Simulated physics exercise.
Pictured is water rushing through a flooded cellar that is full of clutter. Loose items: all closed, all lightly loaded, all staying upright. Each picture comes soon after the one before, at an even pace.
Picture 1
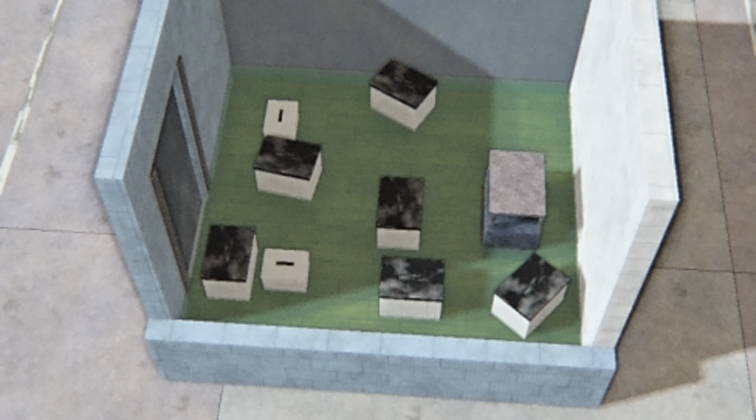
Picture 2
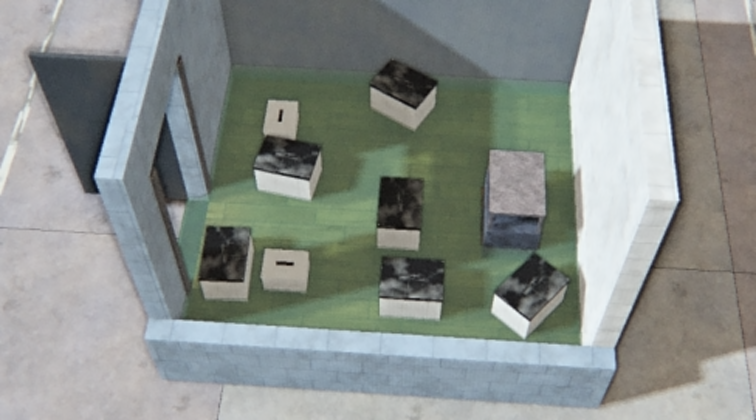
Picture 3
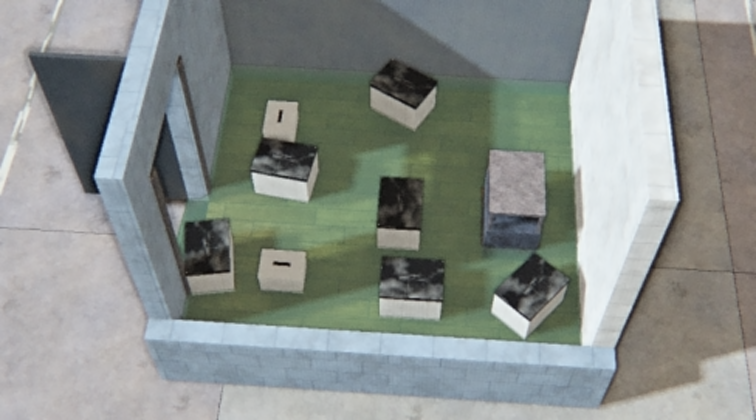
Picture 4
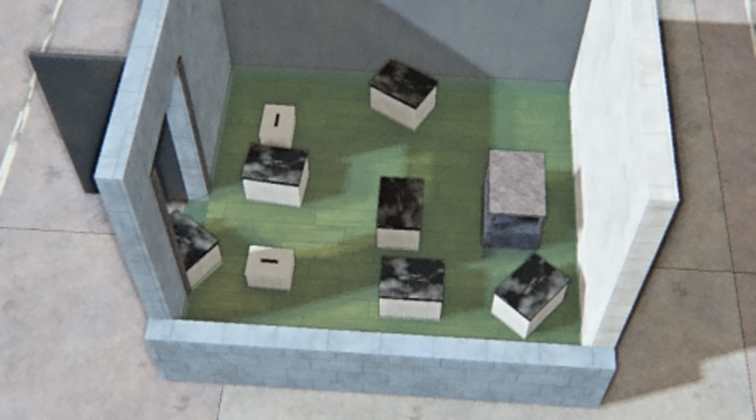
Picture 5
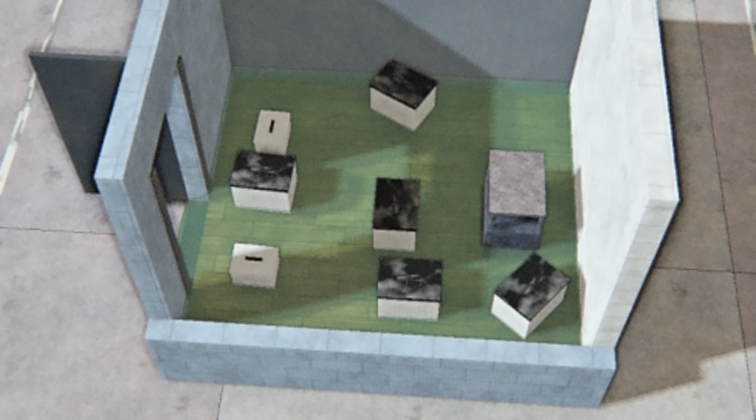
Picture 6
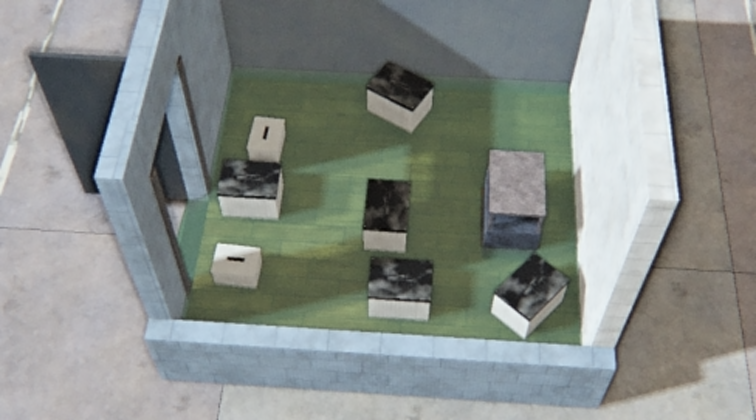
A door swings open, a dark-topped box slides out of view, and other boxes drift left.
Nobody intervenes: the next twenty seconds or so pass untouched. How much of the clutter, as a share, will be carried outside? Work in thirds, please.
Two thirds plus.
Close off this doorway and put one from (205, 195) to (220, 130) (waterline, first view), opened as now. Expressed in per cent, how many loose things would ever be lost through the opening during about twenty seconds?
I make it 80 per cent.
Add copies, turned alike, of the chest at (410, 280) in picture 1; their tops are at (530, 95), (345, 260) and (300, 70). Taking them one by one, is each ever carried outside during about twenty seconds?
Summary in sequence: Never leaves, exits at some point, exits at some point.
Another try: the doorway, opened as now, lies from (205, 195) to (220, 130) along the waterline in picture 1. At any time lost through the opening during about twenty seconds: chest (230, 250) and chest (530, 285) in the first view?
So the first is lost and the second is retained.
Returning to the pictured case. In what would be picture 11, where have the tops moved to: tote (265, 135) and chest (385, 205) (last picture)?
Expect them at roughly (223, 179) and roughly (335, 214).
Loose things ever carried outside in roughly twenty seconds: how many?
Number: 7.
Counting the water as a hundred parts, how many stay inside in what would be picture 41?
Something like 44 per cent, give or take.
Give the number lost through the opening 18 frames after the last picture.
The number comes to 4.
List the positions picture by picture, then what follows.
The first frame shows a tote at (285, 264), afloat; a chest at (287, 156), afloat; 0 of 8 have shifted.
The second frame shows a tote at (285, 264), afloat; a chest at (287, 156), afloat; 0 of 8 have shifted.
The third frame shows a tote at (282, 264), afloat, close to its start; a chest at (284, 158) floats, close to its start; 1 of 8 have shifted.
The fourth frame shows a tote at (269, 262) floats, close to its start; a chest at (275, 164), afloat, close to its start; 4 of 8 have shifted.
The fifth frame shows a tote at (254, 259), afloat, close to its start; a chest at (263, 170) floats, close to its start; 4 of 8 have shifted.
The sixth frame shows a tote at (236, 260), afloat, a stride from its start; a chest at (249, 178), afloat, a stride from its start; 6 of 8 have shifted.
A moment on, 3 of 8 are out; 5 afloat.
Next, 4 of 8 are out; 4 afloat.
Later, 6 of 8 are out; 2 afloat.
In the end, 7 of 8 are out; 1 afloat.
